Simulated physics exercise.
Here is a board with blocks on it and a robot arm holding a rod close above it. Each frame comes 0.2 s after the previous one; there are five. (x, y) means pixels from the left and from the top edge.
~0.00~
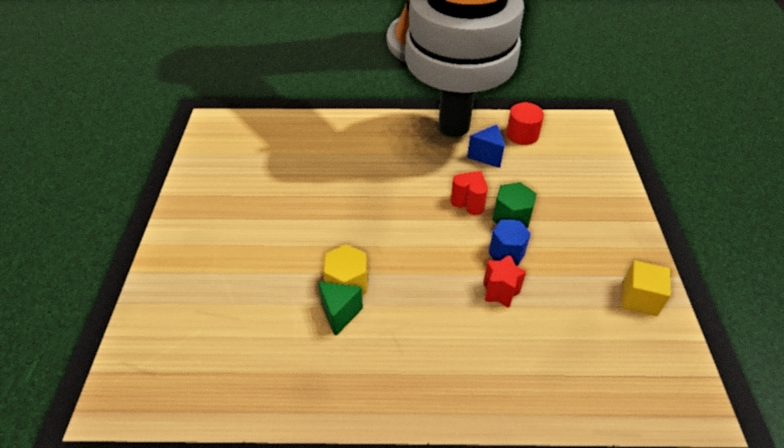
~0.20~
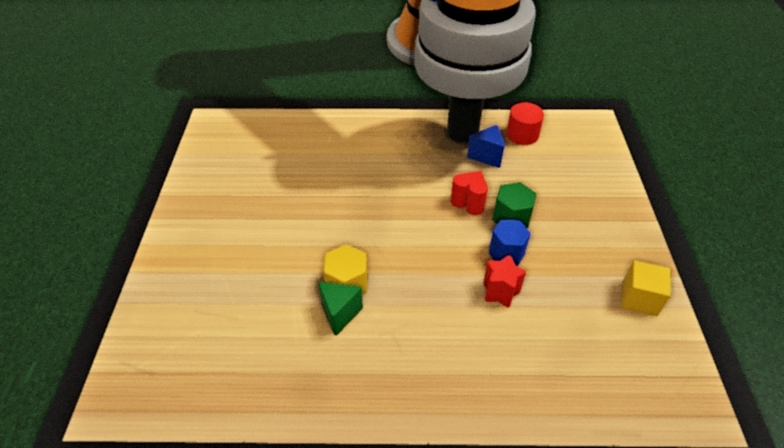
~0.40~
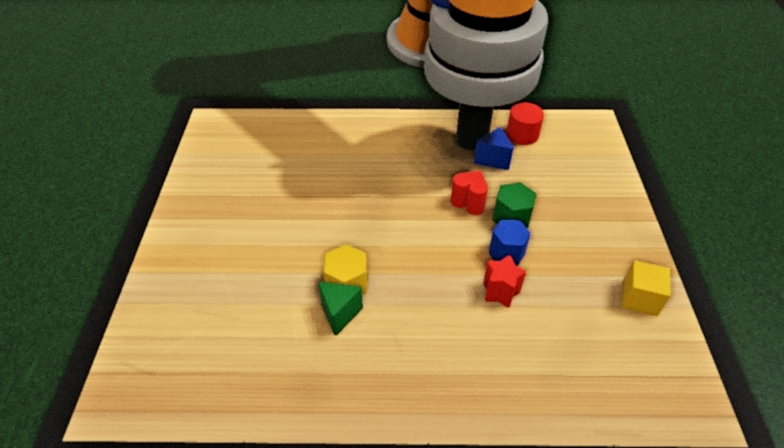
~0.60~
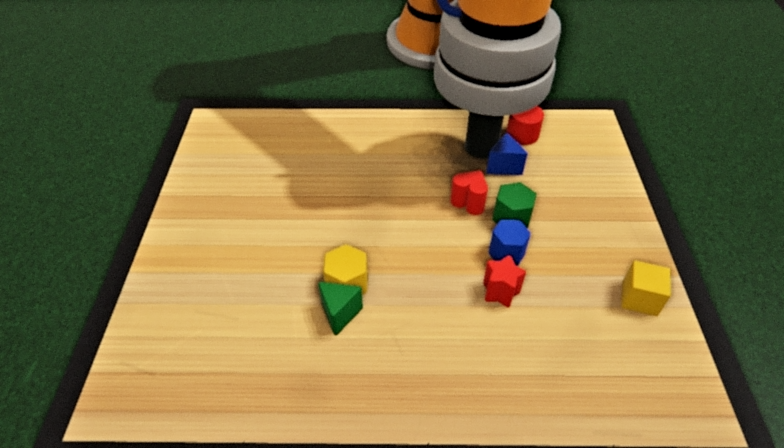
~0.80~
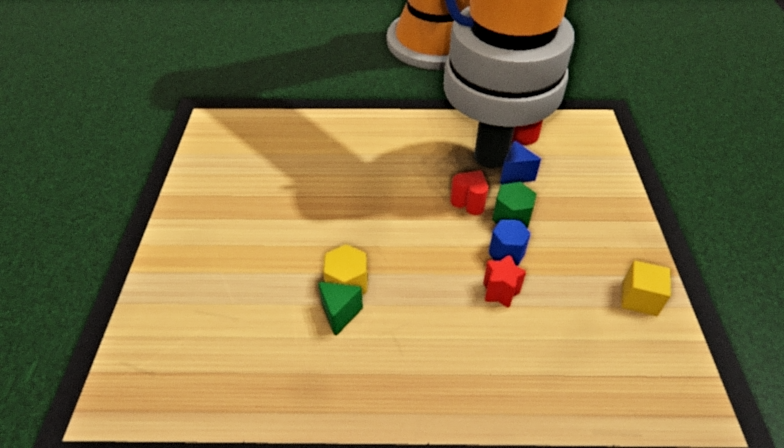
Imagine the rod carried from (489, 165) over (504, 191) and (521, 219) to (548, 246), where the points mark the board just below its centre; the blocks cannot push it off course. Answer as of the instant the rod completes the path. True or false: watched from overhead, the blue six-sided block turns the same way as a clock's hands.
Verdict: True.
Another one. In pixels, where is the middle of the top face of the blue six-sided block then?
Its top face will be centred at roughly (502, 262).
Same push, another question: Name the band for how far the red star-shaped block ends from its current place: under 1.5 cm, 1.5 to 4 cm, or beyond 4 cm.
It shifts by 1.5 to 4 cm.
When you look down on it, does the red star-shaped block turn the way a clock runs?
No, I don't think so.
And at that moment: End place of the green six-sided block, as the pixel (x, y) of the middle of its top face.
The middle of its upper face will lie at (539, 252).
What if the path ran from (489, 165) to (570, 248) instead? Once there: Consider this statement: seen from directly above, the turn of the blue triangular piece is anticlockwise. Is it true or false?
True.
What follows on the original path. One third of the way, rod (506, 183); blue triangular piece (536, 161), turned 30° anticlockwise.
Two thirds of the way, rod (523, 211); red star-shaped block (503, 280); blue six-sided block (508, 251), turned 15° clockwise; green six-sided block (527, 226), turned 30° clockwise; blue triangular piece (536, 161), turned 35° anticlockwise.
At the end, rod (551, 238); red star-shaped block (496, 289), turned 40° anticlockwise; blue six-sided block (502, 262), turned 50° clockwise; green six-sided block (539, 252), turned 65° clockwise; blue triangular piece (536, 161), turned 35° anticlockwise.
